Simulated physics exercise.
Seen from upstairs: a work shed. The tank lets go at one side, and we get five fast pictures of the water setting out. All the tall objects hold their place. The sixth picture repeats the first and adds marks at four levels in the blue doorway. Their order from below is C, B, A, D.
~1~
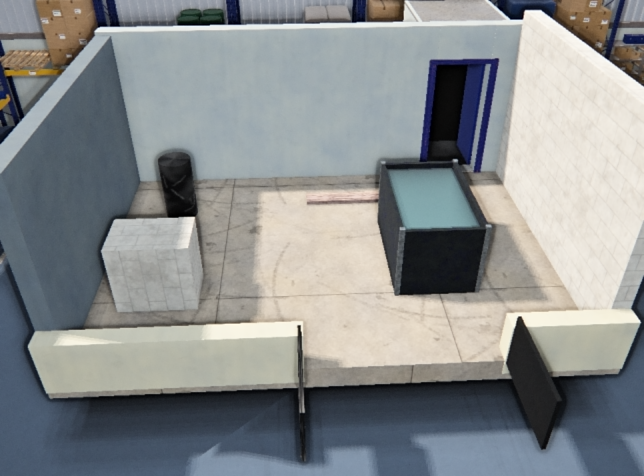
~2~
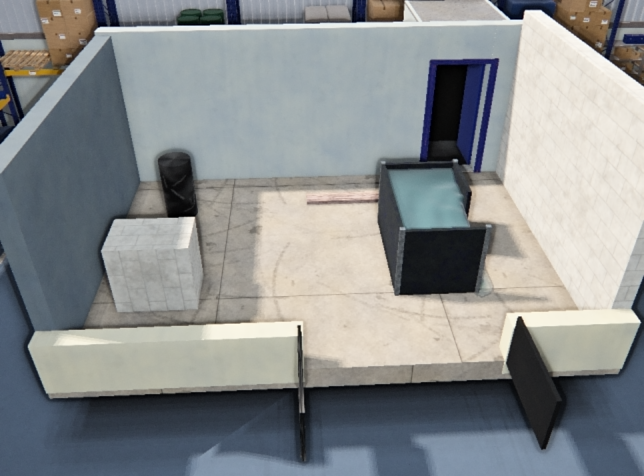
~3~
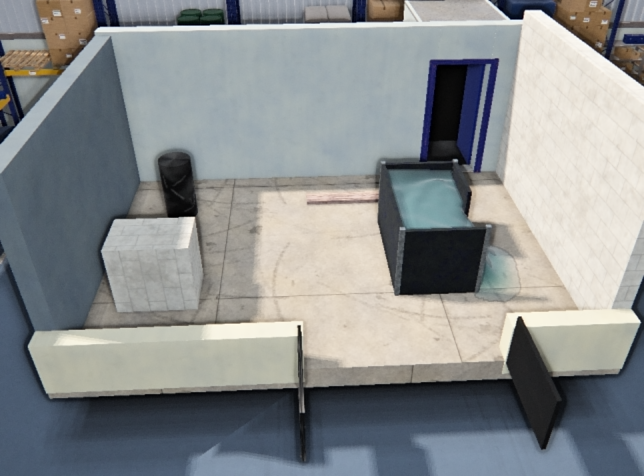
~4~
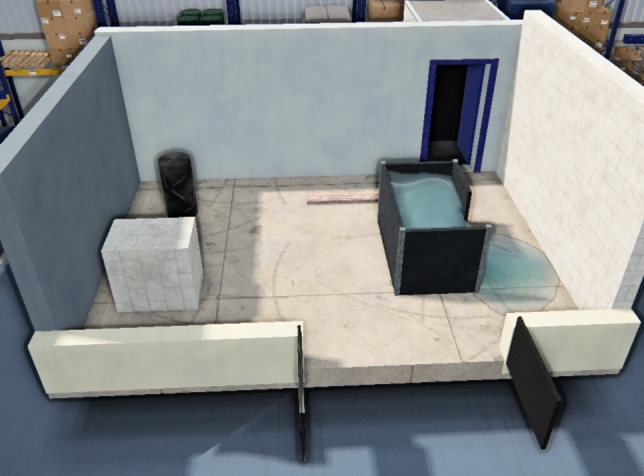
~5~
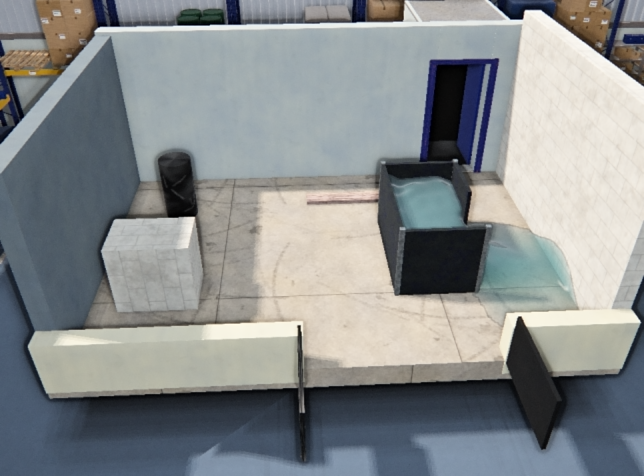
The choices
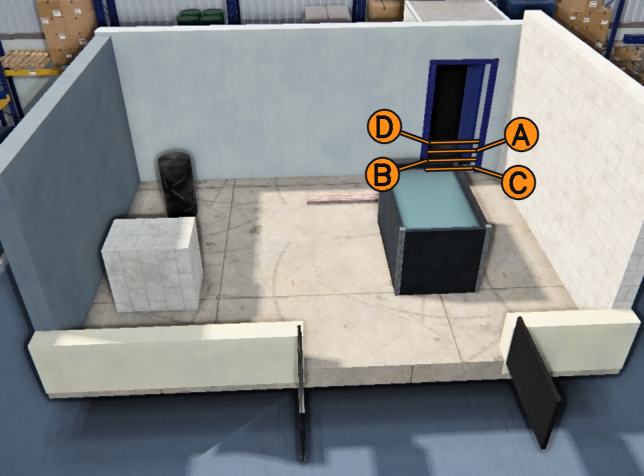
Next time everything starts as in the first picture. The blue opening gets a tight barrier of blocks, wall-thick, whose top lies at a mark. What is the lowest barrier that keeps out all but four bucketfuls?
The answer is mark B.
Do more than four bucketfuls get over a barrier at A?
No.
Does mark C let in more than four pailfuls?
Yes, it does.
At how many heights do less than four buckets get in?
Three of them.
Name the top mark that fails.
C it is.
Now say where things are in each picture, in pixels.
Water in the tank at rest, its middle at (431, 198); foot of the blue doorway at (449, 173); open gate at (406, 314).
Water covers 1 % of the ground and shows as far out as (485, 281).
Water covers 3 % of the ground and shows as far out as (504, 253).
Water covers 7 % of the ground and shows as far out as (550, 262).
Water covers 10 % of the ground and shows as far out as (538, 235).
On the marked copy, A at (452, 151); B at (451, 160); C at (450, 168); D at (453, 142); from the bottom up C, B, A, D.
For mark A, nothing gets over.
For mark B, a splash gets over, under a bucket.
For mark C, about 14 bucketfuls get in.
For mark D, nothing gets over.
